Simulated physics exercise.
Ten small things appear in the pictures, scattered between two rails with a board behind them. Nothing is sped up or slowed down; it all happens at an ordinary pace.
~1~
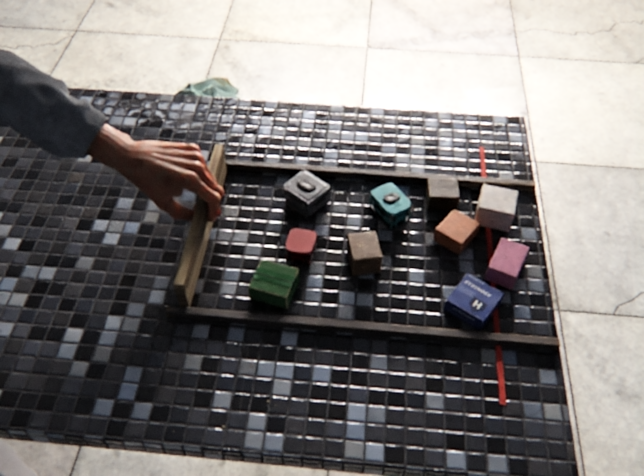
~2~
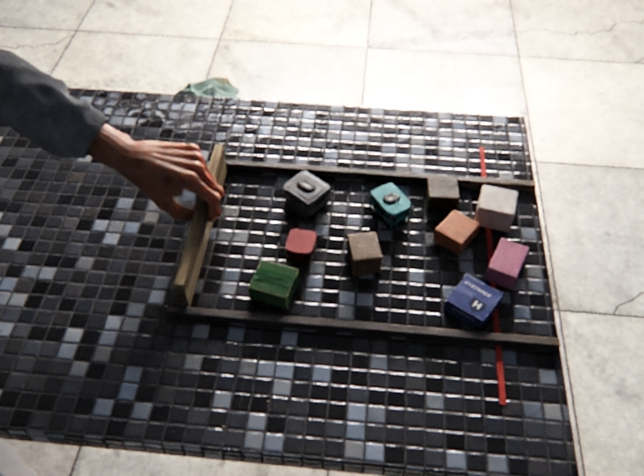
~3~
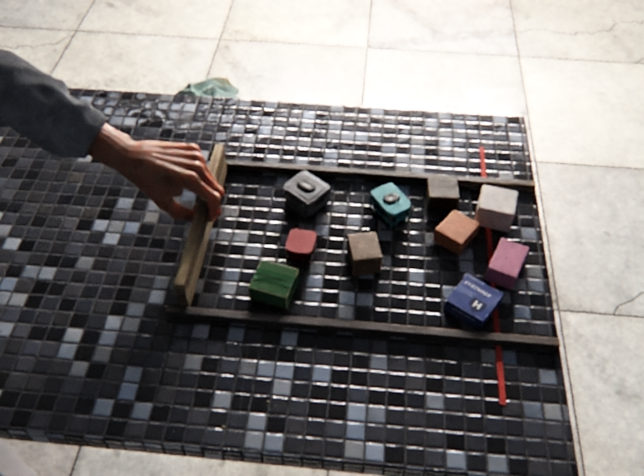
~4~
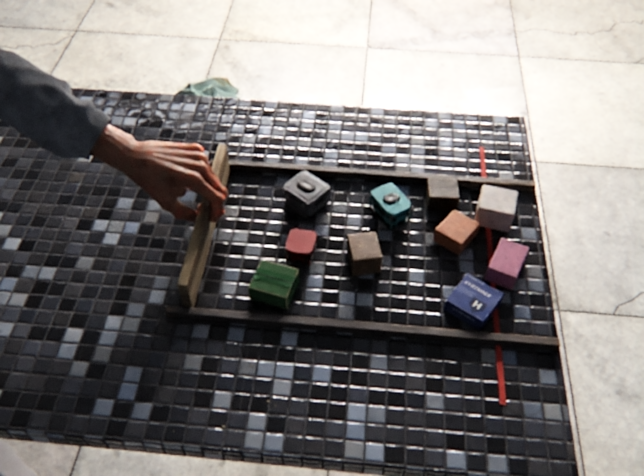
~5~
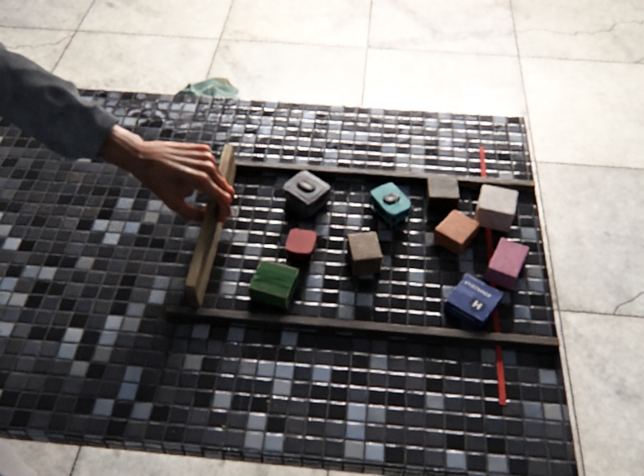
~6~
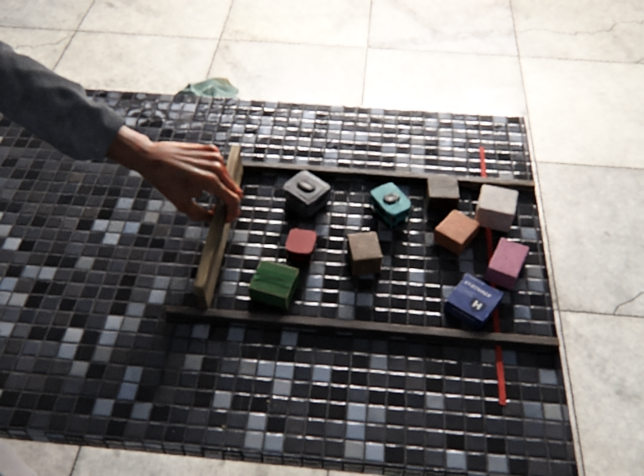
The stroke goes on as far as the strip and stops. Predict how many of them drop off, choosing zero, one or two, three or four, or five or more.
So in the end, three or four bits get shoved clean off.
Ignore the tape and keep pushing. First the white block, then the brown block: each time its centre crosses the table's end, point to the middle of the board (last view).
With the white block it sits around (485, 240), with the brown block around (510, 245).
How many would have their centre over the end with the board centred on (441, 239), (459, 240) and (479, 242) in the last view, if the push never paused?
Past the end: 0, 0 and 1.
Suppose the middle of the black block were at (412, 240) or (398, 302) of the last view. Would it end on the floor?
Results in order - still up; still up.
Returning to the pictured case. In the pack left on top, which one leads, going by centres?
The orange block.
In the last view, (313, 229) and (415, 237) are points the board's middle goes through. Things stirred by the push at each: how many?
So 3, and at the other place 9.
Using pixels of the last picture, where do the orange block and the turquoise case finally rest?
The orange block at (539, 255), the turquoise case at (513, 227).
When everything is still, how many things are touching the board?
4 touch it.
A little later, none off yet; pink block at rest near (507, 263); white block at rest near (496, 209); blue box at rest near (474, 302).
When it is over, the number that fall off is three or four; down, black block, blue box, white block and pink block.
